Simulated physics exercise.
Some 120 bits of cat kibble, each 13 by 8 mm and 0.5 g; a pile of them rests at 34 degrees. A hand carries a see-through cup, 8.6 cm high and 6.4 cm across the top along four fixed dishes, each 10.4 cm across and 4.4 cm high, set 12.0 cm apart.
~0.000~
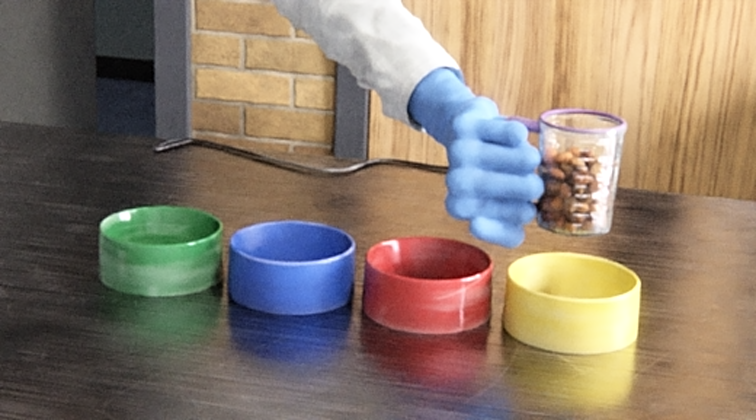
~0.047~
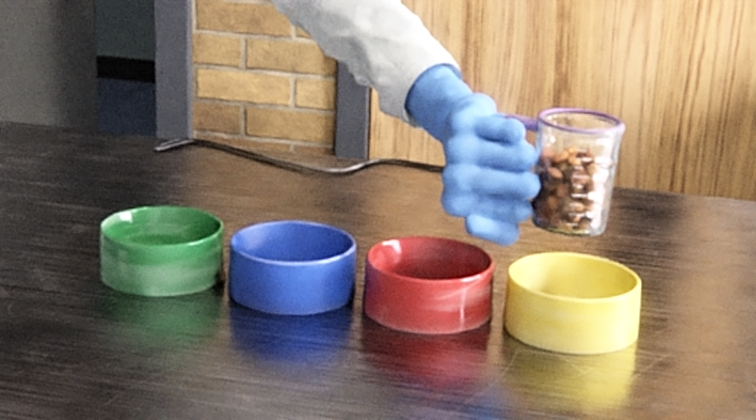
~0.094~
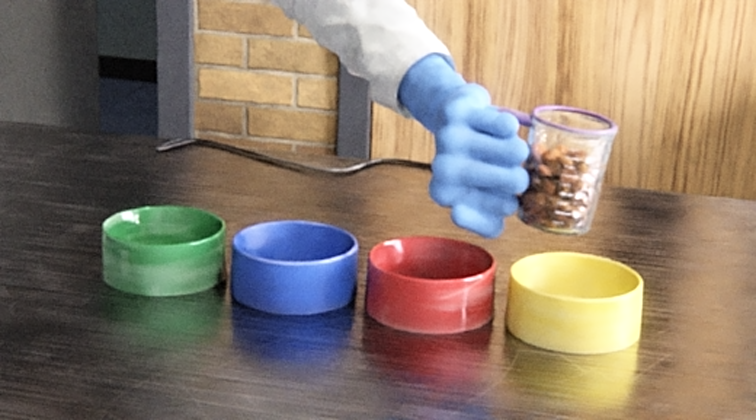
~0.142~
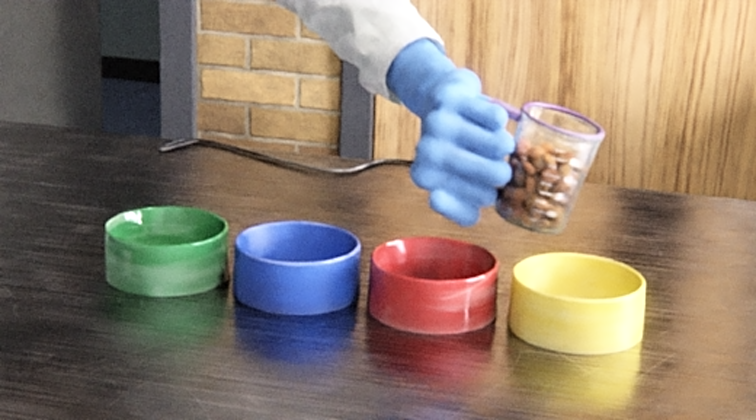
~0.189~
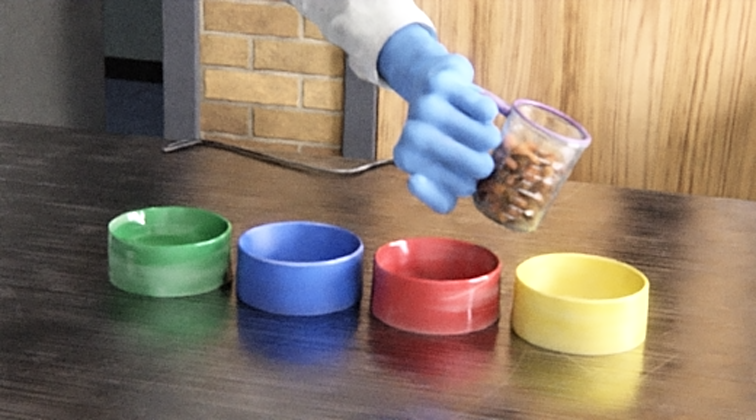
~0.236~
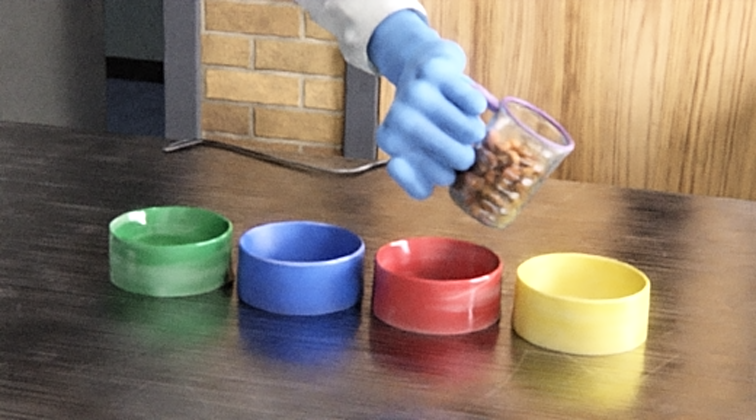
A blue-gloved hand moves a clear cup of brown kibble left while tilting it rightward.
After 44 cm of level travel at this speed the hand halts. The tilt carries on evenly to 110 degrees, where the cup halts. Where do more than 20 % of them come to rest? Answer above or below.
Red: Below, blue: Above, green: Above, yellow: Below, counter: Below.
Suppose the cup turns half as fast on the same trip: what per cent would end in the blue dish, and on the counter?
Then: Blue 0; counter 0.
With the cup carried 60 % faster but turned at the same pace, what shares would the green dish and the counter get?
Then: Green 90; counter 0.
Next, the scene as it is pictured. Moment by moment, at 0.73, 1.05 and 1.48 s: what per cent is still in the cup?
In turn: 95, 50, 30.
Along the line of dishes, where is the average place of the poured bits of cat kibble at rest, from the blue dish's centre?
About 8 cm to its left.
After 0.73 s, tilt 109 degrees; cup holds 95 %, blue 5 %.
After 1.05 s, tilt 110 degrees; cup holds 50 %, blue 30 %, green 10 %.
Then, at 1.48 s, tilt 110 degrees; cup holds 30 %, blue 30 %, green 30 %.
At rest (3.5 s), red 0 %, blue 30 %, green 55 %, yellow 0 %, counter 10 %, cup 5 %.
